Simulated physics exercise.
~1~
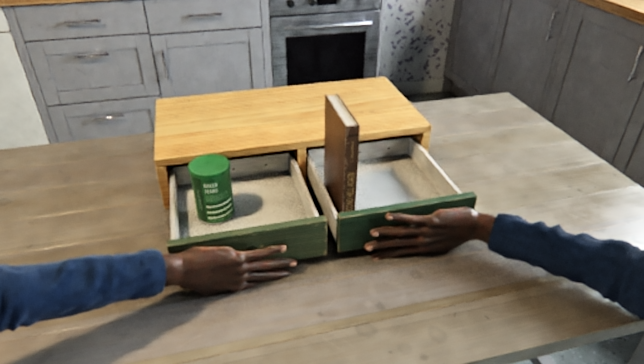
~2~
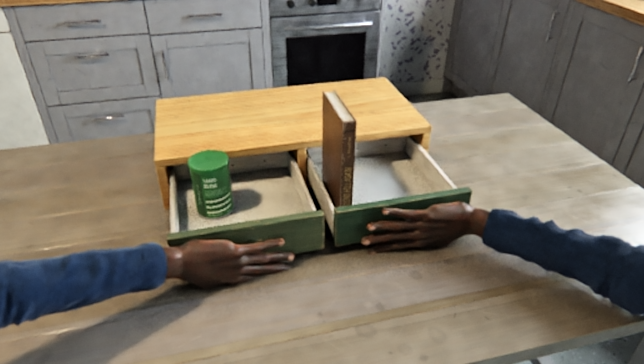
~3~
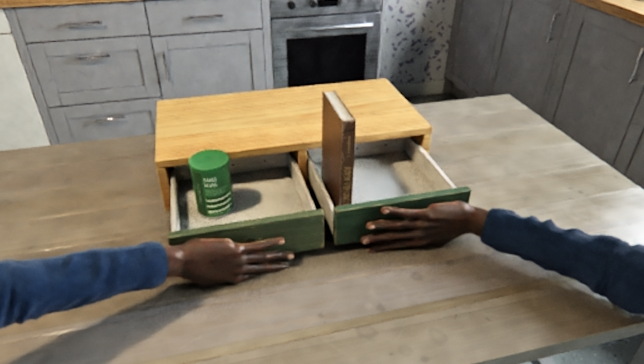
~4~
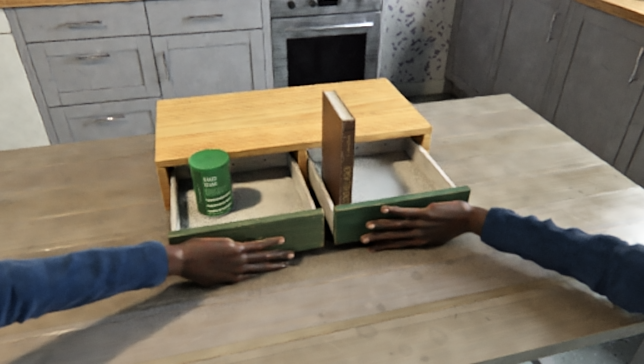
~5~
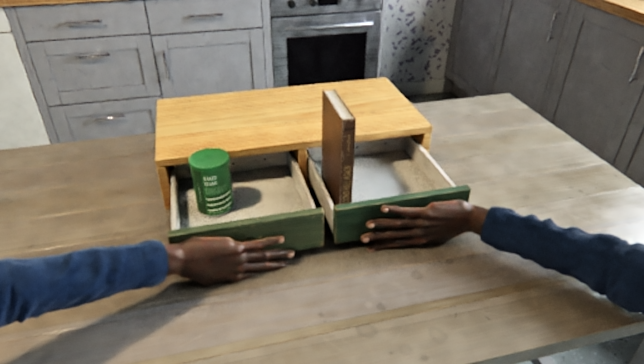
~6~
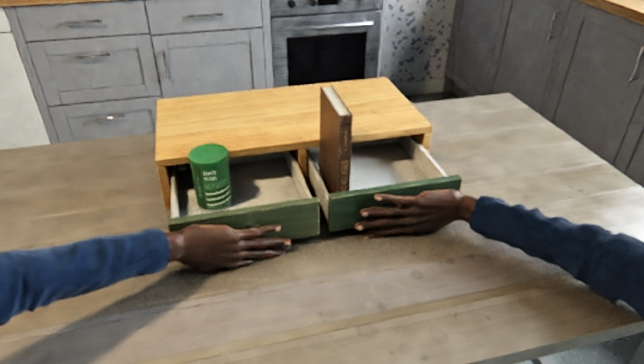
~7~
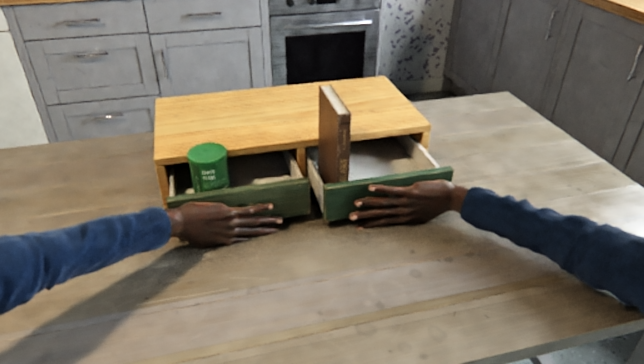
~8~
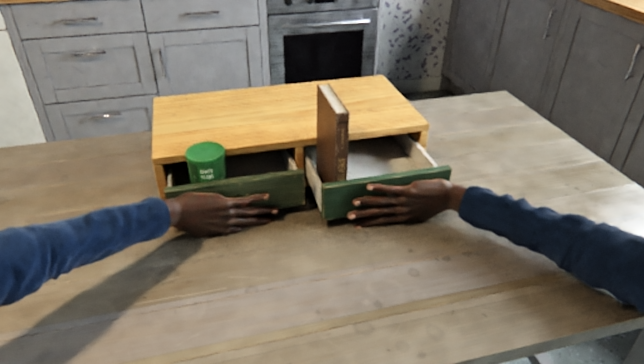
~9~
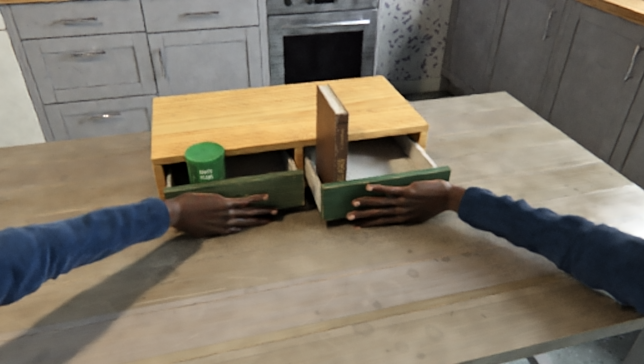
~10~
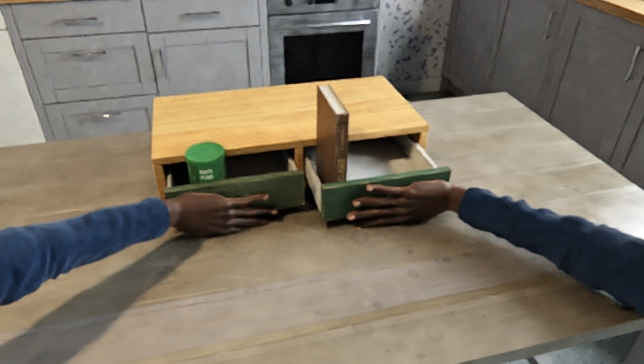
Two dark hands in blue sleeves rest against the green fronts of two pulled-out drawers, in a small wooden chest on a table in a grey kitchen, seen from slightly above. A green pot stands upright in the left drawer, and a tall brown book stands in the right one. The hands nudge the drawers slightly inward, then pause. They push again, and both drawers slide farther in, the pot passing partly under the chest's top while the book stays upright at its front edge. Both drawers then stop, still partly open, with the hands against them.
